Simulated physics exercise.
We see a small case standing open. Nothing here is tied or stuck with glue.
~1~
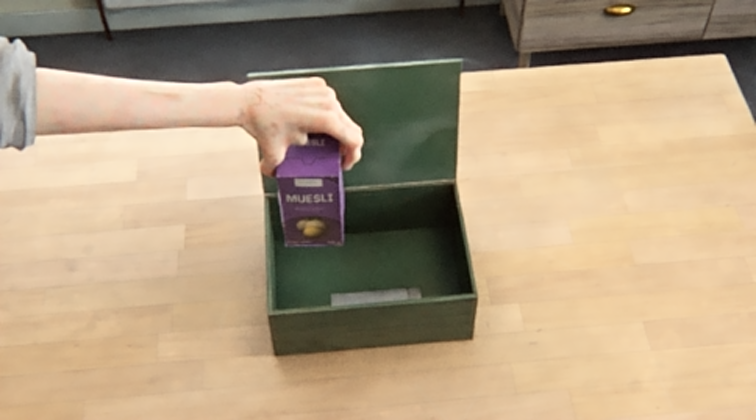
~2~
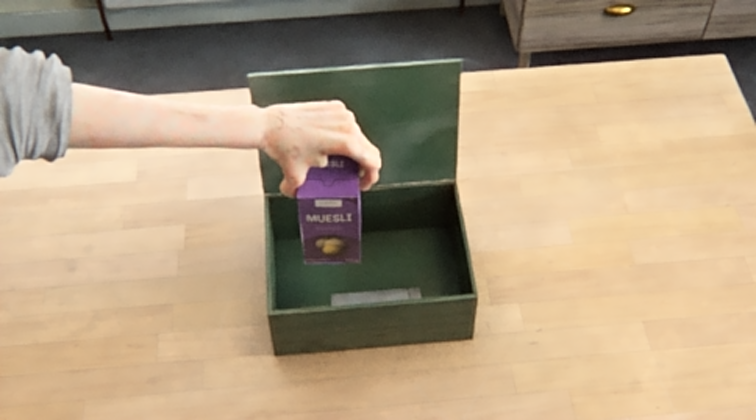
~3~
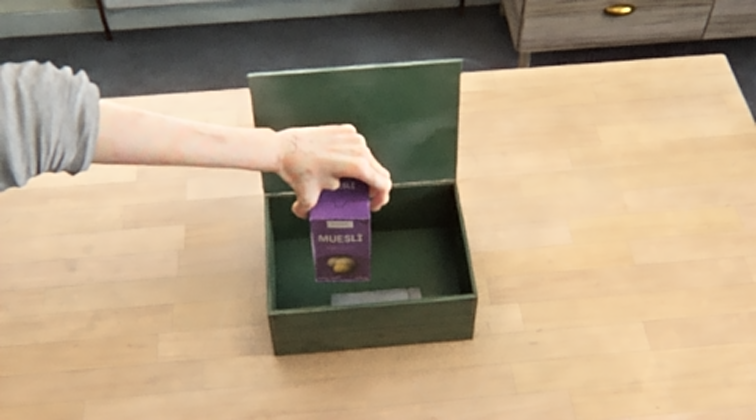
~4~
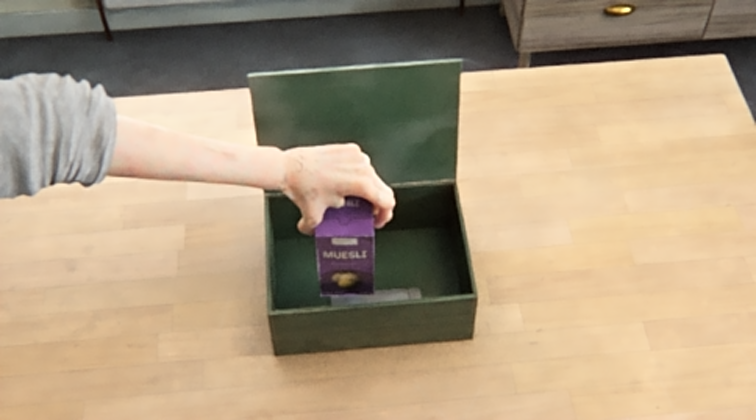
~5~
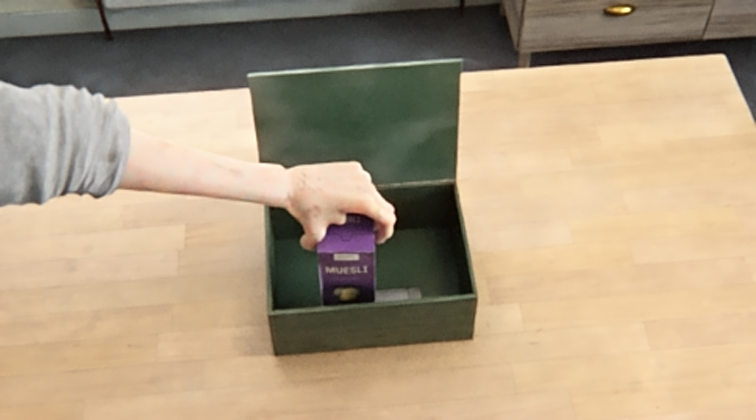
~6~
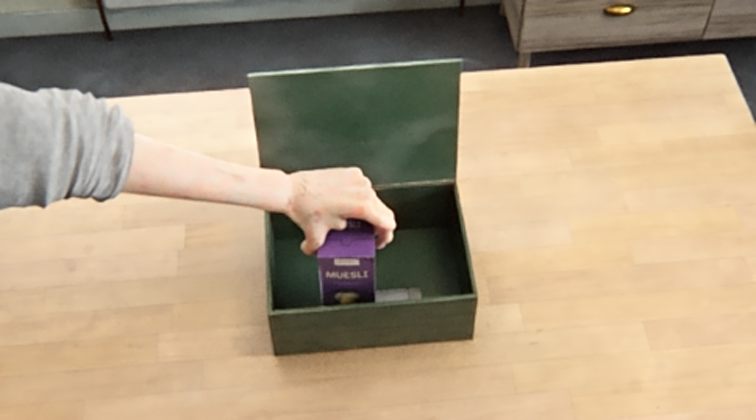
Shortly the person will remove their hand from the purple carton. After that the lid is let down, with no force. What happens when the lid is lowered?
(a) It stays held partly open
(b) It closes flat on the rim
Answer: B.
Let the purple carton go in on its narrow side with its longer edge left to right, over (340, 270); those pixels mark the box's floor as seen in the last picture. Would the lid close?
The lid goes all the way down.
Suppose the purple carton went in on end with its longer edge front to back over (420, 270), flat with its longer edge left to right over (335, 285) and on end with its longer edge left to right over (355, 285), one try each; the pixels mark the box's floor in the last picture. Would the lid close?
Trial 1: Lid propped open. Trial 2: Lid fully lowered. Trial 3: Lid propped open.
Then, 1.00 s past the last view, lid starting down; purple carton on its side near (338, 259).
Then, 1.70 s past the last view, lid 44° above the rim; purple carton on its side near (338, 259); grey shaker displaced a little.
Finally, lid shut; down or leaning hard in the box, purple carton; grey shaker still in place. Final places as the last picture's camera would see them, purple carton near (338, 259).
